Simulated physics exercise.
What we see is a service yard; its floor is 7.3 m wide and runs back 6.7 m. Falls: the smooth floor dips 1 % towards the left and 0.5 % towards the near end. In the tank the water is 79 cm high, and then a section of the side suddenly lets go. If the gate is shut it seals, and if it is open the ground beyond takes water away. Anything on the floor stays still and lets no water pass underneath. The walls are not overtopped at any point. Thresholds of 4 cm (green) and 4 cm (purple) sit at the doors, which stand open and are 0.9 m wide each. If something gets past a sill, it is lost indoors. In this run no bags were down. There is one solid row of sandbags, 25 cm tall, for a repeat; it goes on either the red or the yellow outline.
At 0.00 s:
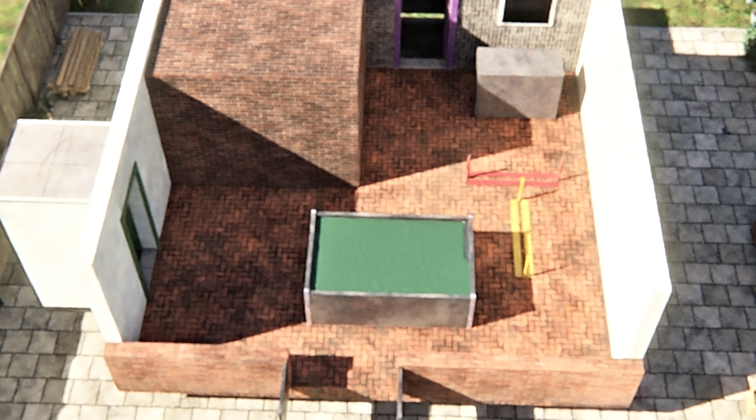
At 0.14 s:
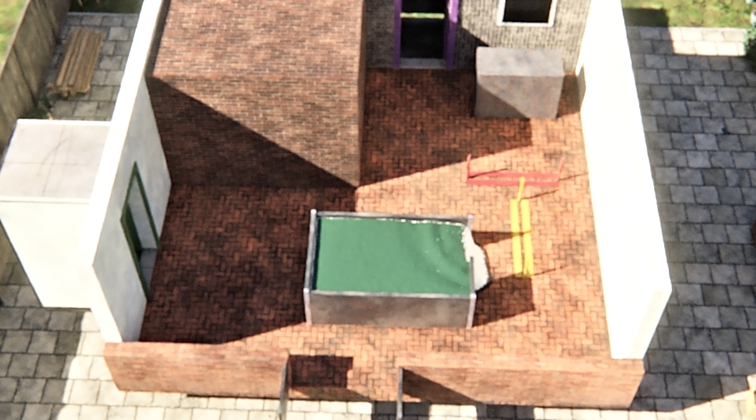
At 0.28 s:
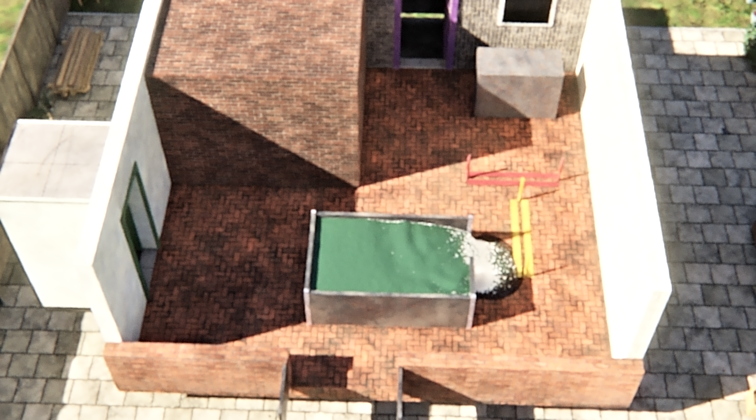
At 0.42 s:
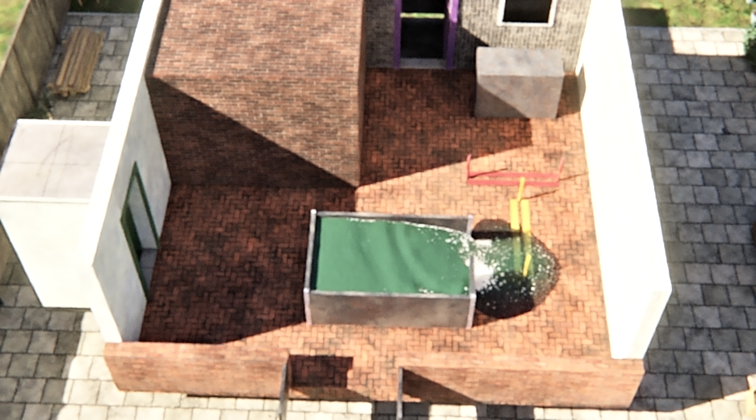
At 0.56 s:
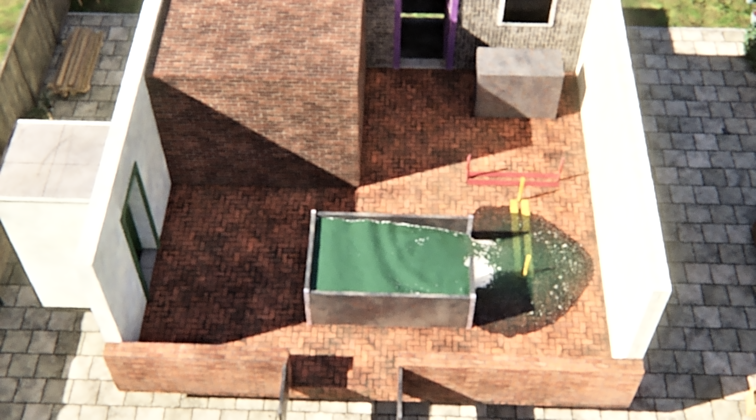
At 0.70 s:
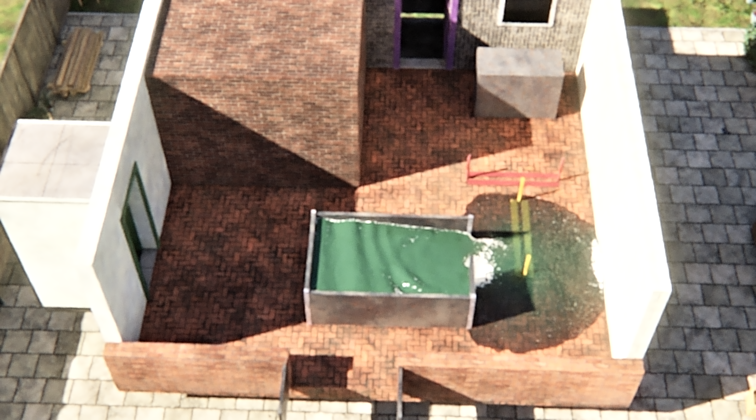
The clip opens on a brick-paved yard with a still tank of green water near red and yellow outlines on the floor. Water bursts from the tank's right end, foaming white, then fans out across the bricks, over the yellow outline and to the right-hand wall, while ripples cross the tank.
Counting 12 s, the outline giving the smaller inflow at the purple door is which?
It is the red one.
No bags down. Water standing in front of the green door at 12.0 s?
I'd say close to 9.5 cm.
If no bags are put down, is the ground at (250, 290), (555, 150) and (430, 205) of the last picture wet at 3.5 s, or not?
Spot 1: Unwetted; spot 2: Submerged; spot 3: Unwetted.
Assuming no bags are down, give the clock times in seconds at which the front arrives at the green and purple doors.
Times - green 5.5 s, purple 3.4 s.
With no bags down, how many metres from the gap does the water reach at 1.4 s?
3.4 m.
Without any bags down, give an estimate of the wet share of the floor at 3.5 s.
About 45 per cent.
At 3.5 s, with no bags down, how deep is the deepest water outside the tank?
Max depth: Near 28 cm.
After 1.4 s water covers 20 % of the floor and is deepest (43 cm) near (472, 260) in the run without bags; in at the purple door, 0 L with no bags, 0 L with the row on red, 0 L on yellow.
After 2.2 s water covers 25 % of the floor and is deepest (39 cm) near (607, 380) in the run without bags; in at the purple door, 0 L with no bags, 0 L with the row on red, 0 L on yellow.
After 3.5 s water covers 45 % of the floor and is deepest (28 cm) near (472, 260) in the run without bags; in at the purple door, 0 L with no bags, 0 L with the row on red, 25 L on yellow.
After 7.0 s water covers 80 % of the floor and is deepest (16 cm) near (472, 260) in the run without bags; in at the purple door, 7 L with no bags, 3 L with the row on red, 98 L on yellow.
After 12.0 s water covers 100 % of the floor and is deepest (12 cm) near (364, 240) in the run without bags; in at the purple door, 37 L with no bags, 10 L with the row on red, 185 L on yellow.
